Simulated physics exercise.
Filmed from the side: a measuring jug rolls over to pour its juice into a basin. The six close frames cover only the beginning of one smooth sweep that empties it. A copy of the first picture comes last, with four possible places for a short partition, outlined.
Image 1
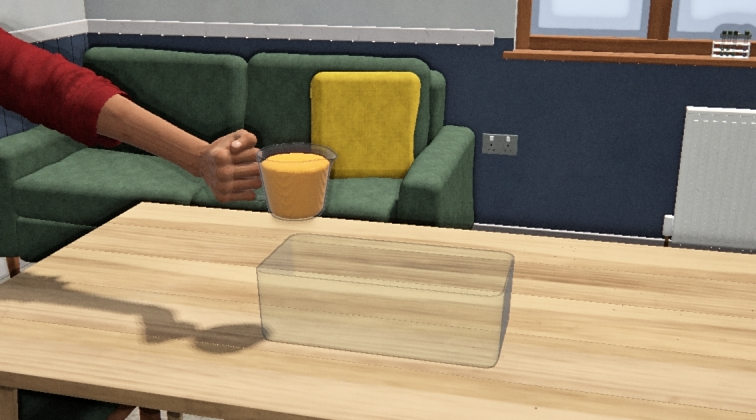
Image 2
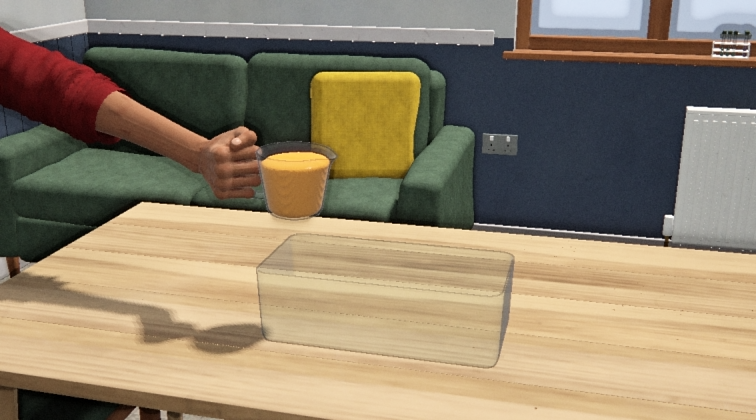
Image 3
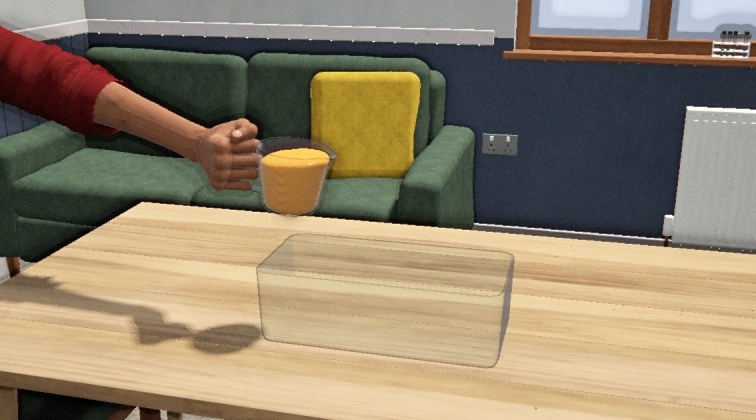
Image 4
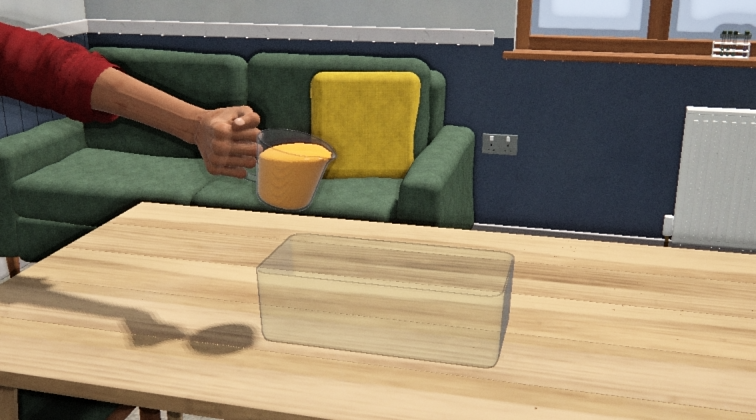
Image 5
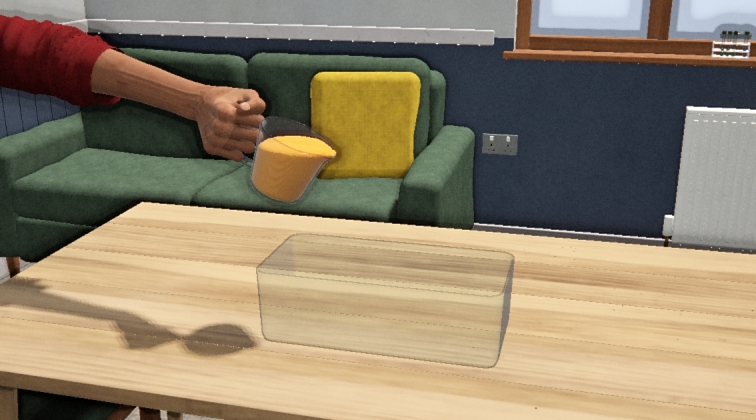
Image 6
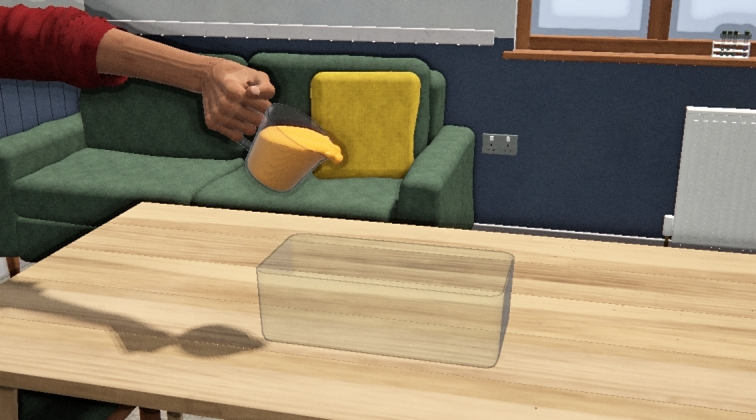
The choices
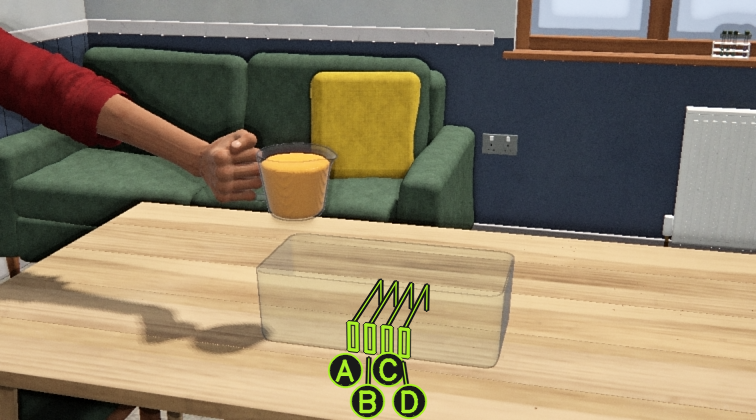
A hand tilts a clear jug rightward above a clear basin, bringing orange juice over its lip.
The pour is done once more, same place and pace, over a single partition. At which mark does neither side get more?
D is best.
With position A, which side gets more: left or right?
The right one.
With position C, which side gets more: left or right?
More ends on the right.
On the marked copy, A at (352, 356); B at (368, 358); C at (385, 360); D at (403, 362).
With A, about 9 % ends left of the wall and 84 % right of it; 7 % is lost outside.
With B, about 11 % ends left of the wall and 82 % right of it; 7 % is lost outside.
With C, about 19 % ends left of the wall and 74 % right of it; 7 % is lost outside.
With D, about 53 % ends left of the wall and 42 % right of it; 5 % is lost outside.
